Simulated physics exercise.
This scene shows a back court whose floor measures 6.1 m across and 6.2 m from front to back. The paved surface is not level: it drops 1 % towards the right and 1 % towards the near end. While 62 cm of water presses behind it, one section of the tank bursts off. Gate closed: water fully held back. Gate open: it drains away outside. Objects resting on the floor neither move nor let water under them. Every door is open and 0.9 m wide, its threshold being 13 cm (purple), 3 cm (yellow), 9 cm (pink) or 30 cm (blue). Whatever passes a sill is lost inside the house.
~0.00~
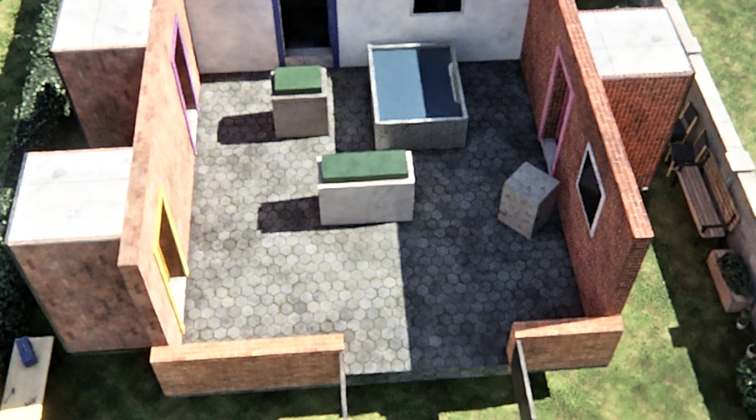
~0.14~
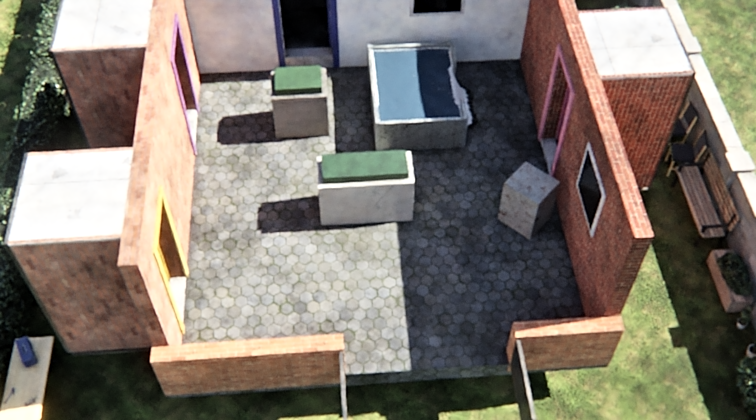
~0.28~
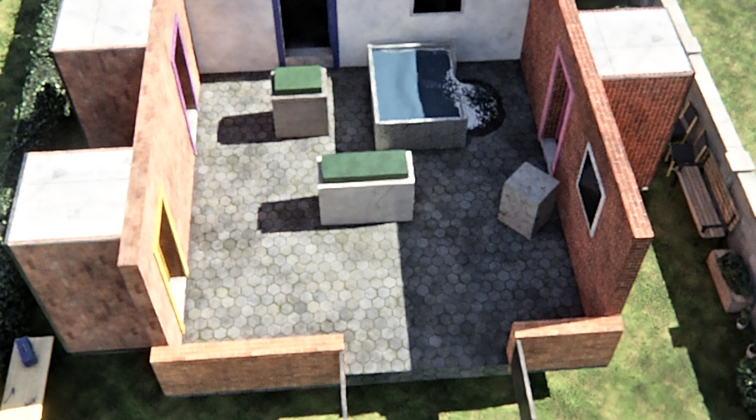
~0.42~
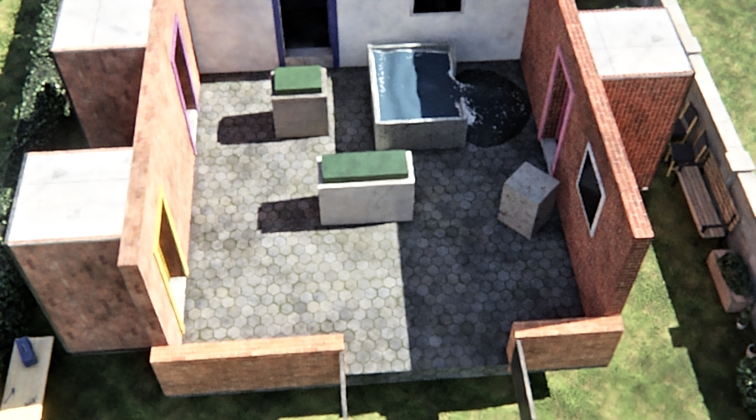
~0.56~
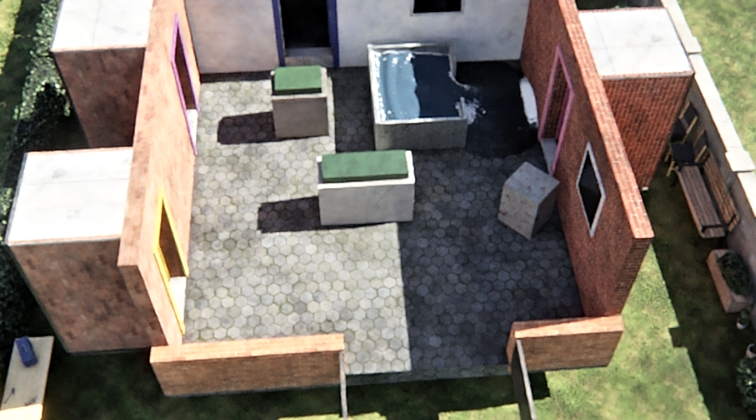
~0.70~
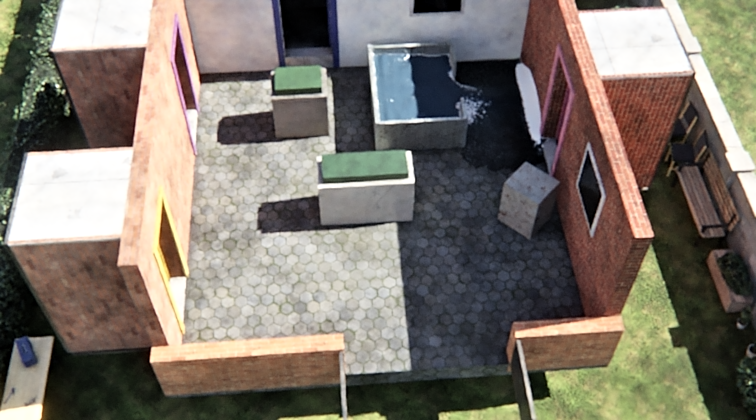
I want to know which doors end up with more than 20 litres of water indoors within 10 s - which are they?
The purple door: That much or less; the yellow door: That much or less; the pink door: More than that; the blue door: That much or less.
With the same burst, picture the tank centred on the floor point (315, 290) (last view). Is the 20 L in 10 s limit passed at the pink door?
Against the limit, the pink door gets no more than that.
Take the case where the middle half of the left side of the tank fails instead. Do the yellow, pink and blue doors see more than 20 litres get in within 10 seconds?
Here's how it goes: Yellow exceeds it, pink falls short, blue falls short.
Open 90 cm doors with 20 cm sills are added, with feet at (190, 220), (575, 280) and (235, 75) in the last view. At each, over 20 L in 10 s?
First doorway falls short, second falls short, third falls short.
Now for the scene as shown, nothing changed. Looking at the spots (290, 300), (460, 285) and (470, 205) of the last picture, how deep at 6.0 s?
Close to 1, 2 and 5 centimetres.
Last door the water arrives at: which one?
The final one is the yellow door.
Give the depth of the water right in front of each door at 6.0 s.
Depths: Purple door 4 cm, yellow door 0 cm, pink door 13 cm, blue door 2 cm.
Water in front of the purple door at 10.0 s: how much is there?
I'd say close to 1.5 cm.
After 1.4 s water covers 10 % of the floor and is deepest (46 cm) near (513, 62); purple door not reached, yellow door not reached, pink door 17 cm at the sill, 4 L in, blue door not reached.
After 2.2 s water covers 20 % of the floor and is deepest (32 cm) near (515, 109); purple door not reached, yellow door not reached, pink door 14 cm at the sill, 21 L in, blue door not reached.
After 3.5 s water covers 40 % of the floor and is deepest (29 cm) near (537, 202); purple door not reached, yellow door not reached, pink door 14 cm at the sill, 36 L in, blue door 3 cm at the sill, 0 L in.
After 6.0 s water covers 65 % of the floor and is deepest (20 cm) near (537, 202); purple door 4 cm at the sill, 0 L in, yellow door not reached, pink door 13 cm at the sill, 64 L in, blue door 2 cm at the sill, 0 L in.
After 10.0 s water covers 90 % of the floor and is deepest (12 cm) near (537, 202); purple door 2 cm at the sill, 0 L in, yellow door 3 cm at the sill, 0 L in, pink door 10 cm at the sill, 82 L in, blue door 2 cm at the sill, 0 L in.
